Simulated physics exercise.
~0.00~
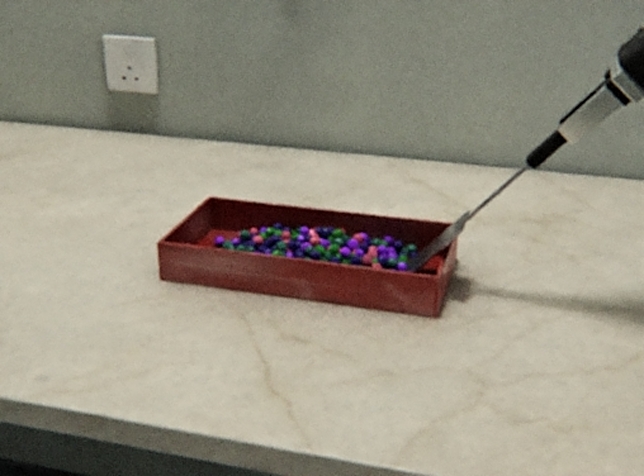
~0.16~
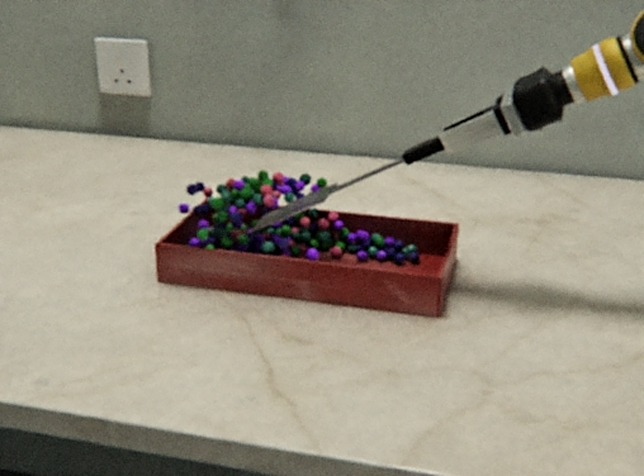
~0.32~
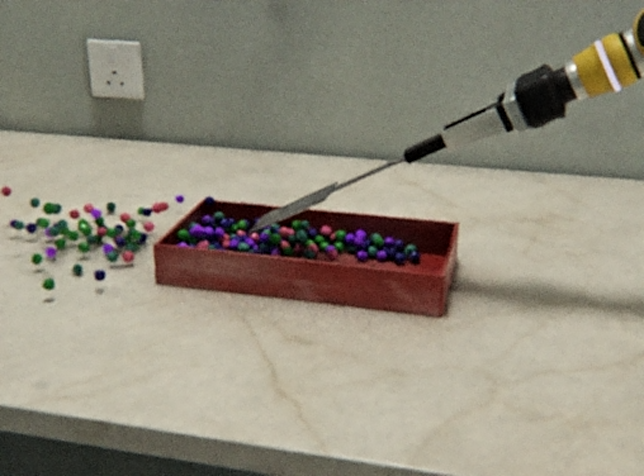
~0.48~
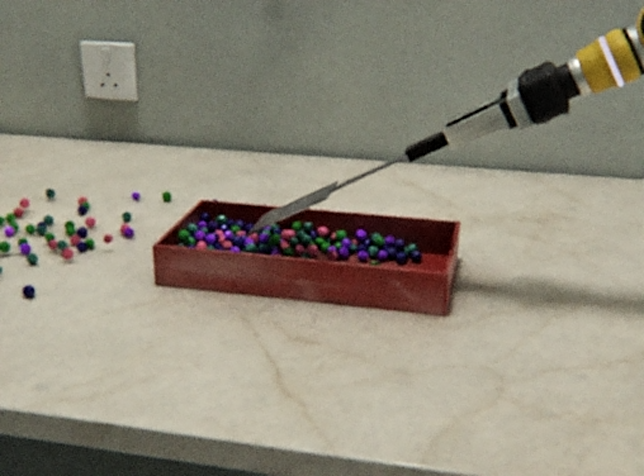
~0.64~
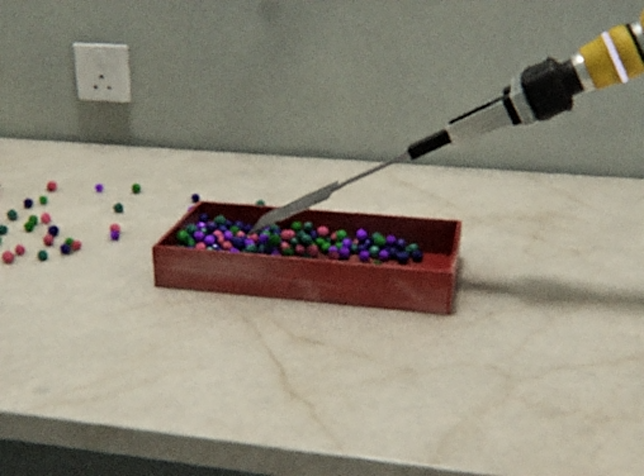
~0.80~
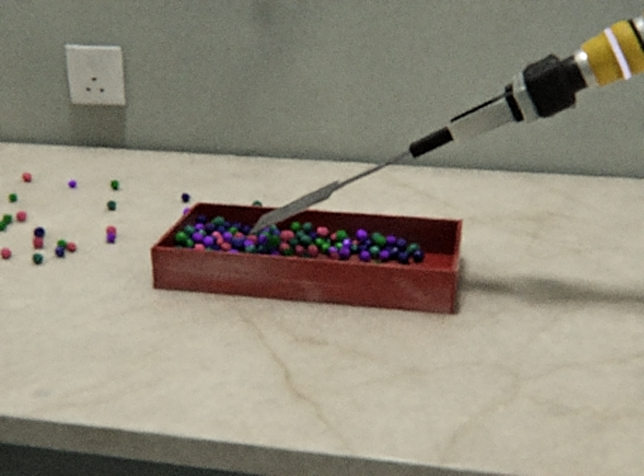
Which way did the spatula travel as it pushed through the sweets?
The spatula moved to the left, from the right end of the red trough towards its left end.
A robotic arm holding a spatula swept left through colourful round sweets in a red trough, heaping them up and flinging many over the left end. The spatula stopped, and the spilled sweets scattered across the pale counter while most stayed inside.
